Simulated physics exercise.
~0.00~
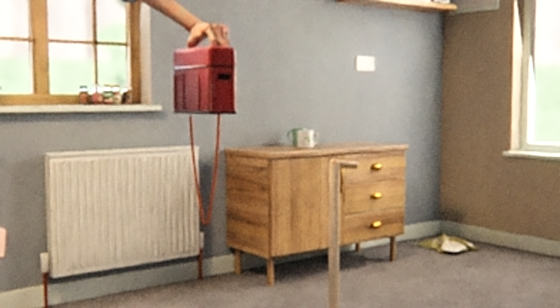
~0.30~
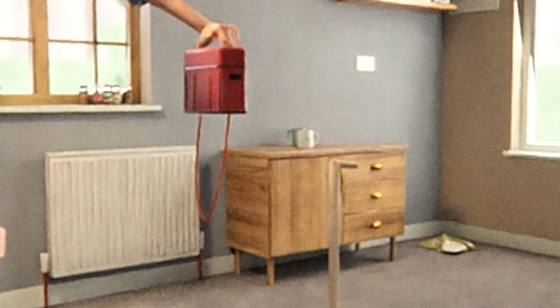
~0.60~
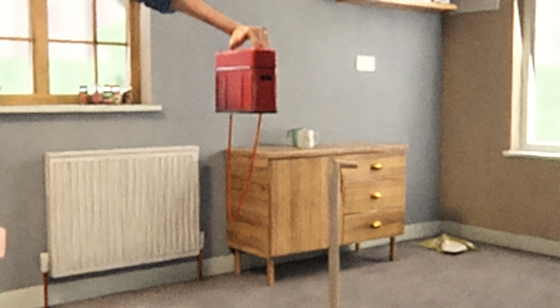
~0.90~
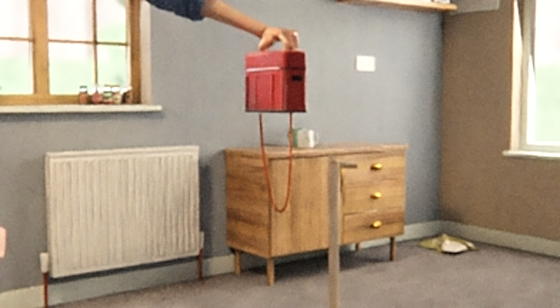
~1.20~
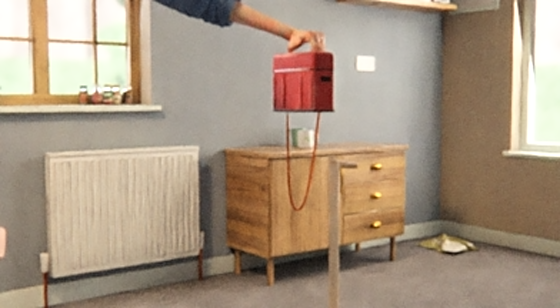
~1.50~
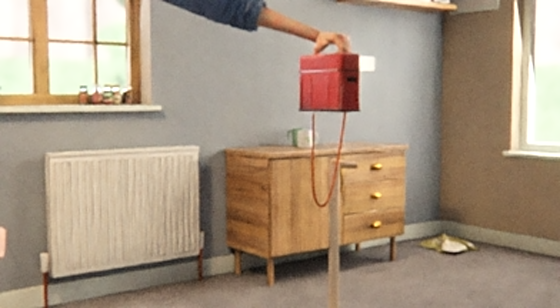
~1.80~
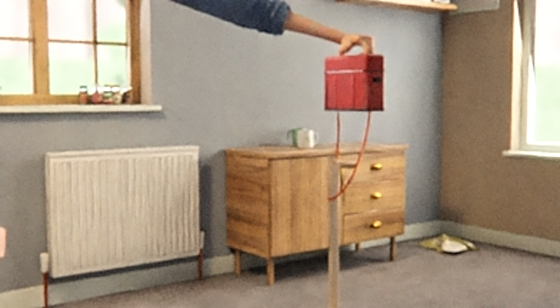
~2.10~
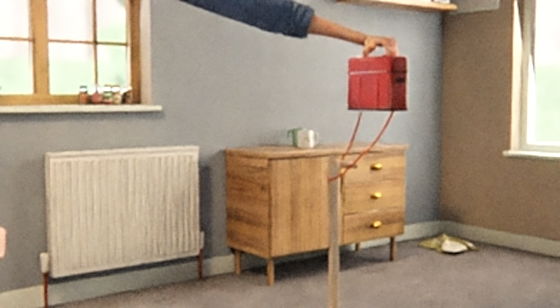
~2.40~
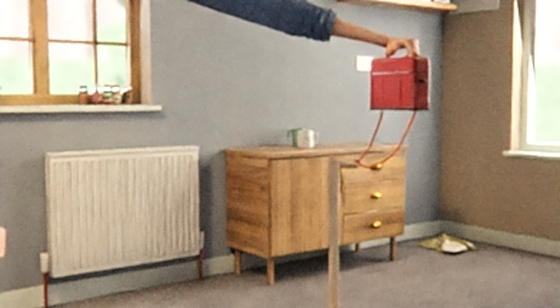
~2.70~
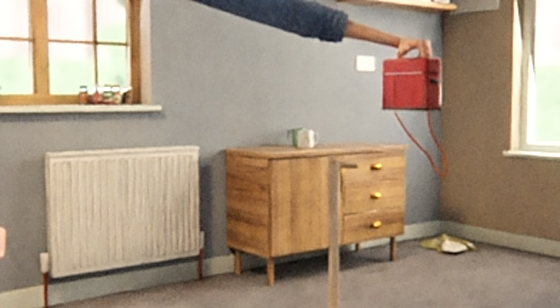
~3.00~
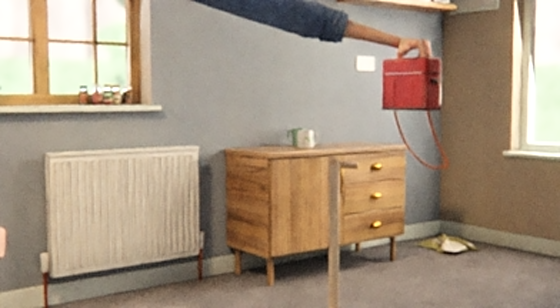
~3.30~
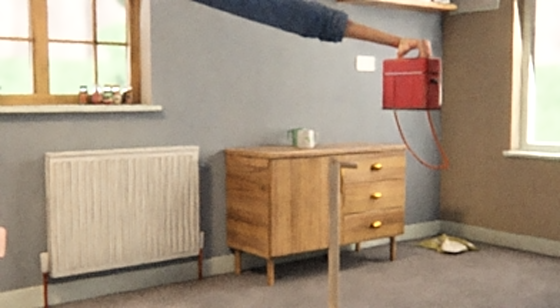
At the start, a hand holds a red case upright by its top near a radiator, with a thin reddish loop of lace dangling below. The arm, in a blue sleeve, carries the case steadily to the right, in front of a wooden cabinet with a mug on top. As the case passes over a slim upright post, the loop tilts and trails back toward the post's top. The loop then comes clear and swings out to the right beneath the case. Finally, the hand holds the case still, past the post, with the loop hanging free and the post still standing.
